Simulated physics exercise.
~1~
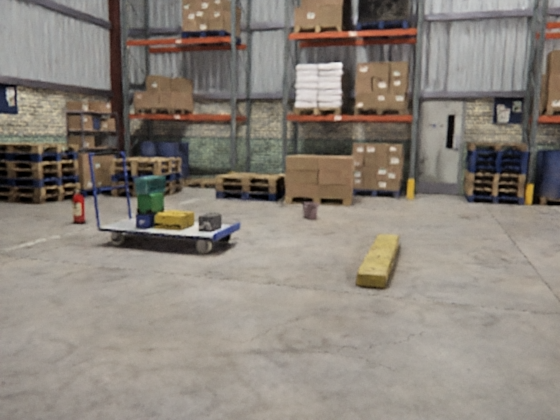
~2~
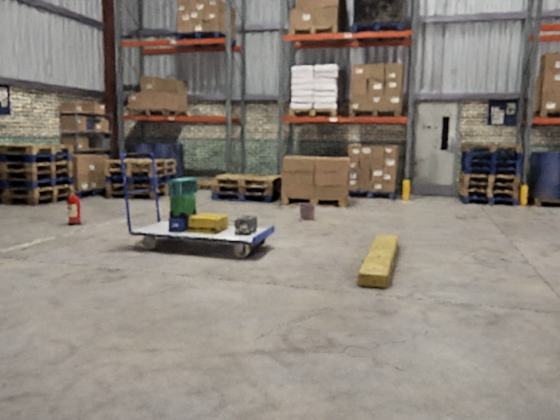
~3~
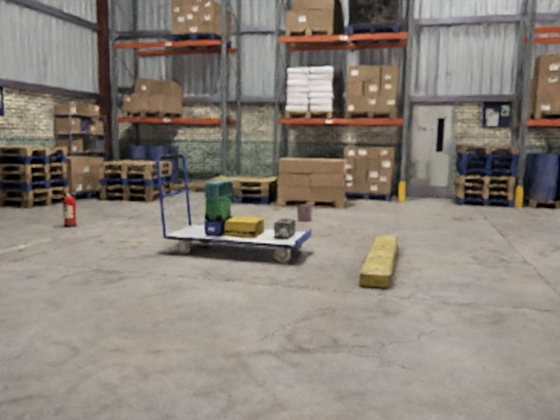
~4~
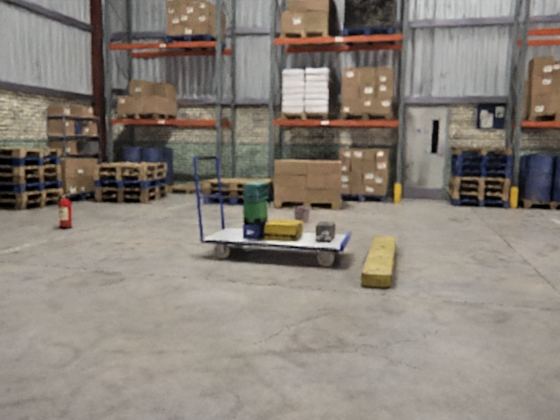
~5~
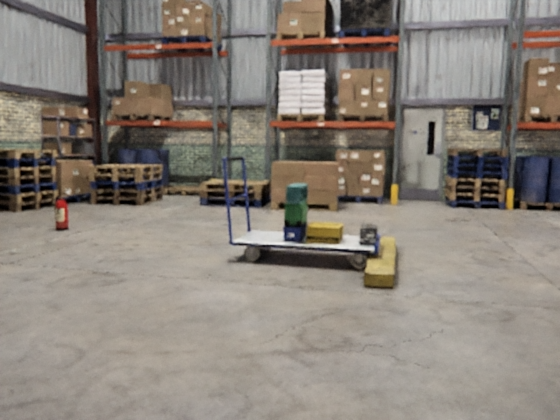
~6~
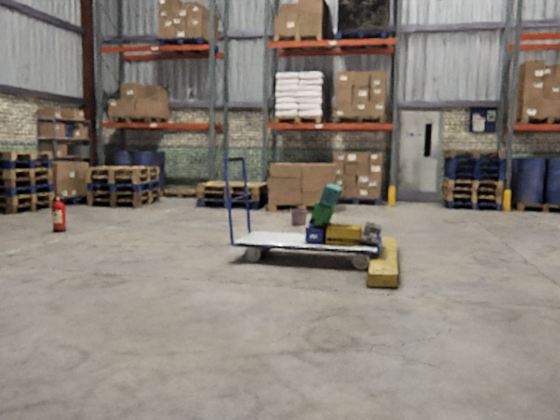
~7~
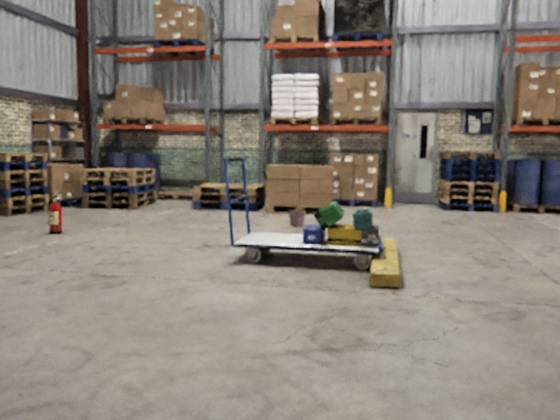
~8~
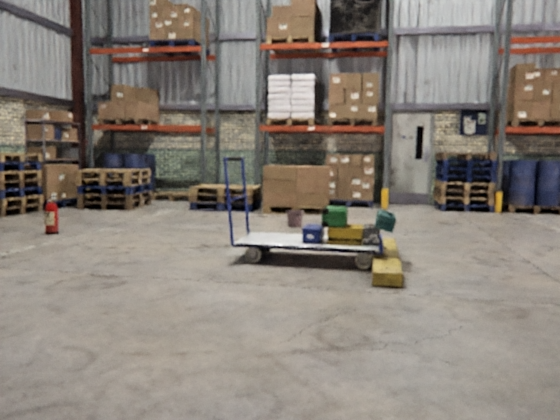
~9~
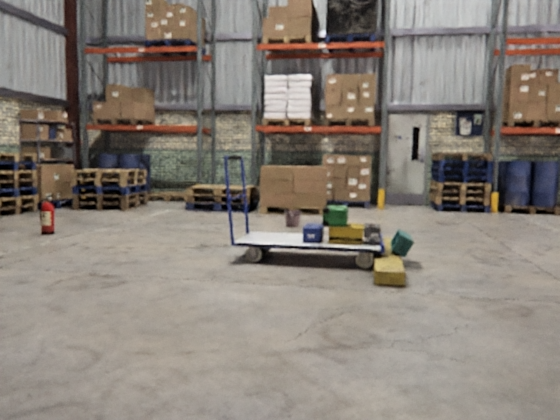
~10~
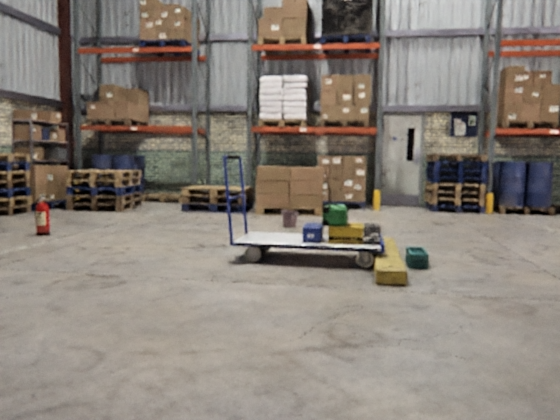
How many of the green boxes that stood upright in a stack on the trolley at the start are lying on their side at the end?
Two of them are on their side at the end, one on the floor past the yellow beam and the other still on the trolley's load.
